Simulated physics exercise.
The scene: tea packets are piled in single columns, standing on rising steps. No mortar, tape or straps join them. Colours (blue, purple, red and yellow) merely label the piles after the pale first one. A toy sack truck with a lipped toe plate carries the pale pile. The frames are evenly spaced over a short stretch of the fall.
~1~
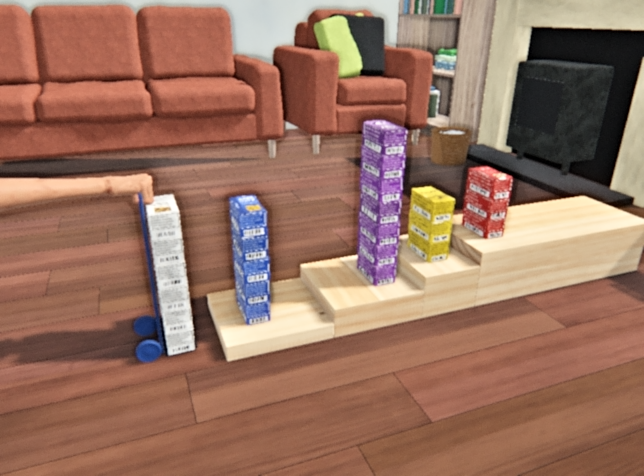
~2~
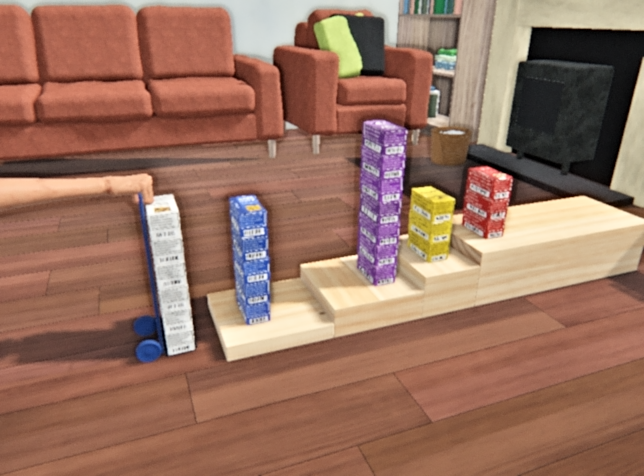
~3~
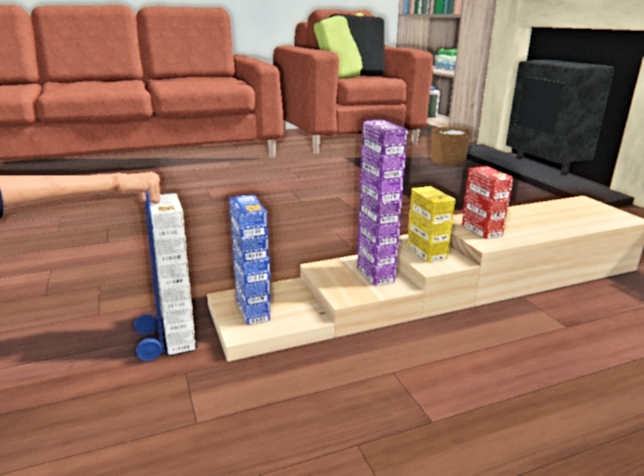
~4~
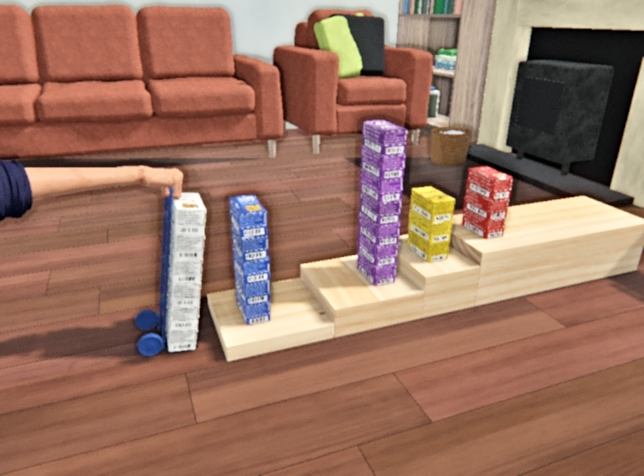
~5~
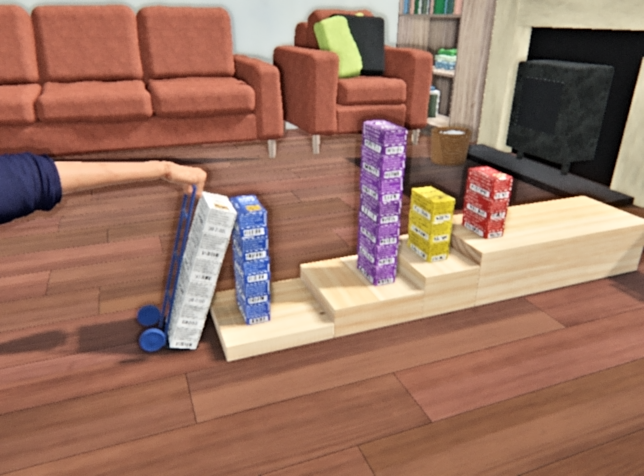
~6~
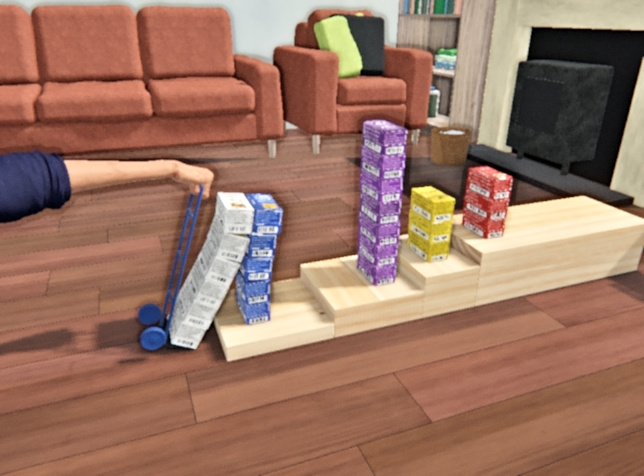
A hand tilting a small blue hand truck rightward, its white stack of packets leaning over and pushing against the blue stack.
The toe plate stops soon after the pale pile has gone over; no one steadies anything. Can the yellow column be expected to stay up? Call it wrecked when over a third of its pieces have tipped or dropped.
In the end the yellow column survives.
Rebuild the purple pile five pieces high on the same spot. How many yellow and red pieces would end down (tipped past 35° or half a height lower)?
Down at the end: Yellow 0, red 0.
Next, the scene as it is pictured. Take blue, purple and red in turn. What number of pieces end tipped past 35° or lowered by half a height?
Pile by pile, blue 5, purple 0, red 0.
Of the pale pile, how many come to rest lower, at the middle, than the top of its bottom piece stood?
It comes to 1.
Soon after the last picture, 4 of the pale pile down; none of the 3 yellow packets down (0 of 18 in all colours); top yellow packet unmoved; top blue packet leaning a little.
A little later, 6 of the pale pile down; none of the 3 yellow packets down (0 of 18 in all colours); top yellow packet unmoved; top blue packet leaning clearly, a little lower.
Later still, 6 of the pale pile down; none of the 3 yellow packets down (5 of 18 in all colours); top yellow packet unmoved; top blue packet leaning steeply, some two heights lower.
After that, 6 of the pale pile down; none of the 3 yellow packets down (5 of 18 in all colours); top yellow packet unmoved; top blue packet leaning steeply, some two heights lower.
At rest, 5 of the pale pile down; none of the 3 yellow packets down (5 of 18 in all colours); top yellow packet unmoved; top blue packet leaning steeply, some two heights lower. As the last picture would show them, middles, top yellow packet near (432, 204), top blue packet near (360, 253).
